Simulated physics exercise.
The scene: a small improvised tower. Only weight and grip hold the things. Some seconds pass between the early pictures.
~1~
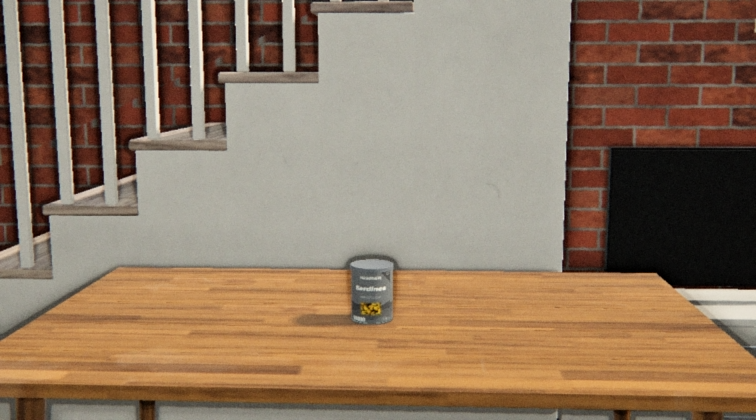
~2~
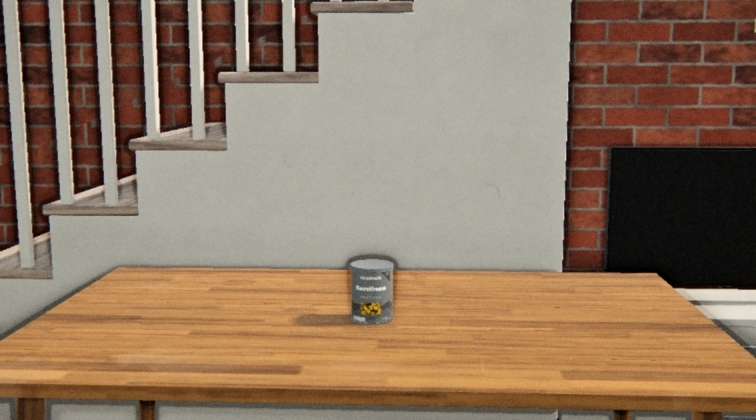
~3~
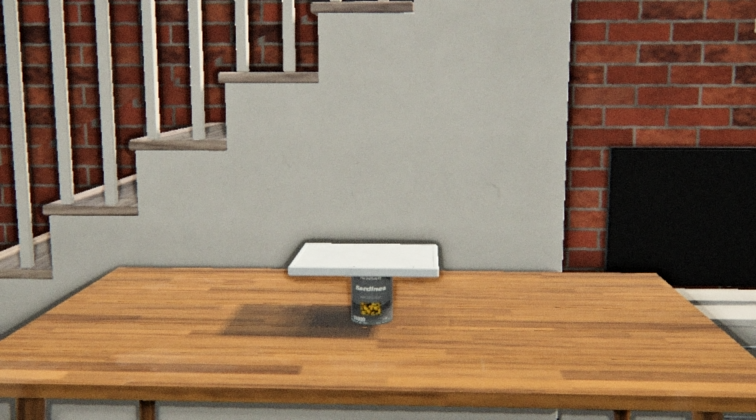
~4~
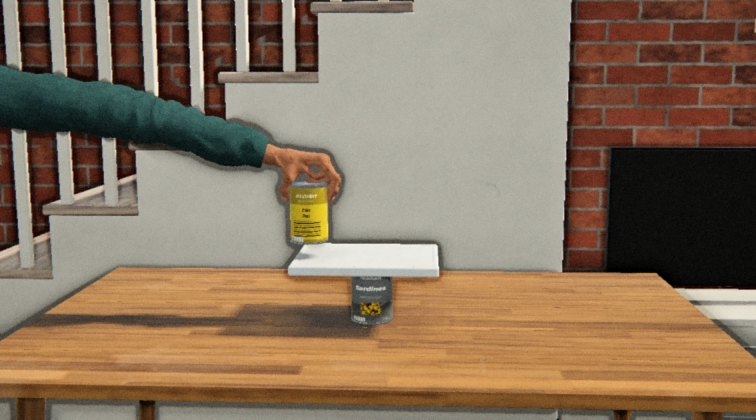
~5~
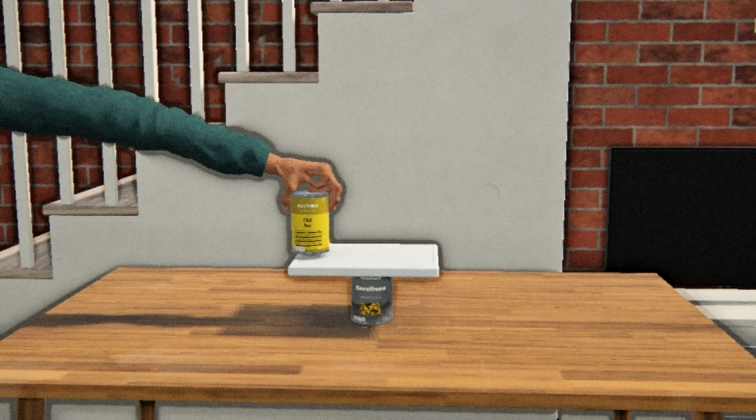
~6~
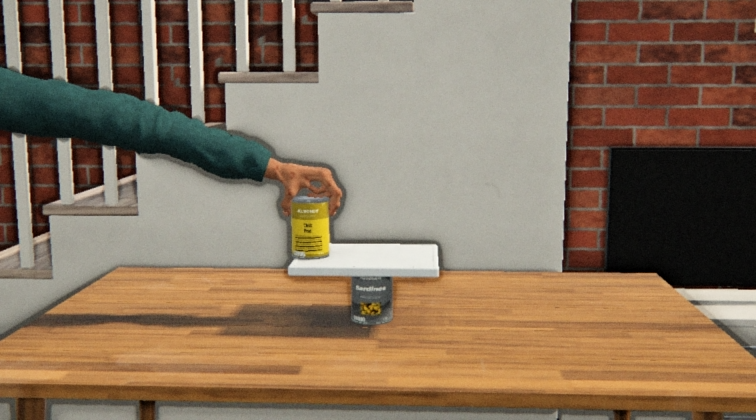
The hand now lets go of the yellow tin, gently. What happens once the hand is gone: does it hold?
Outcome: The stack gives way.
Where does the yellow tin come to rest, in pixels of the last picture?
Near (257, 304).
Then, 0.40 s later than the last frame, yellow tin now fallen; white lid tilted by 36°.
Then, 0.50 s later than the last frame, white lid tilted by 60°.
When it is over, fallen, yellow tin; lying over in the stack, white lid; grey tin as before. End places, in pixels of the last picture, yellow tin near (257, 304). The stack loses its balance.
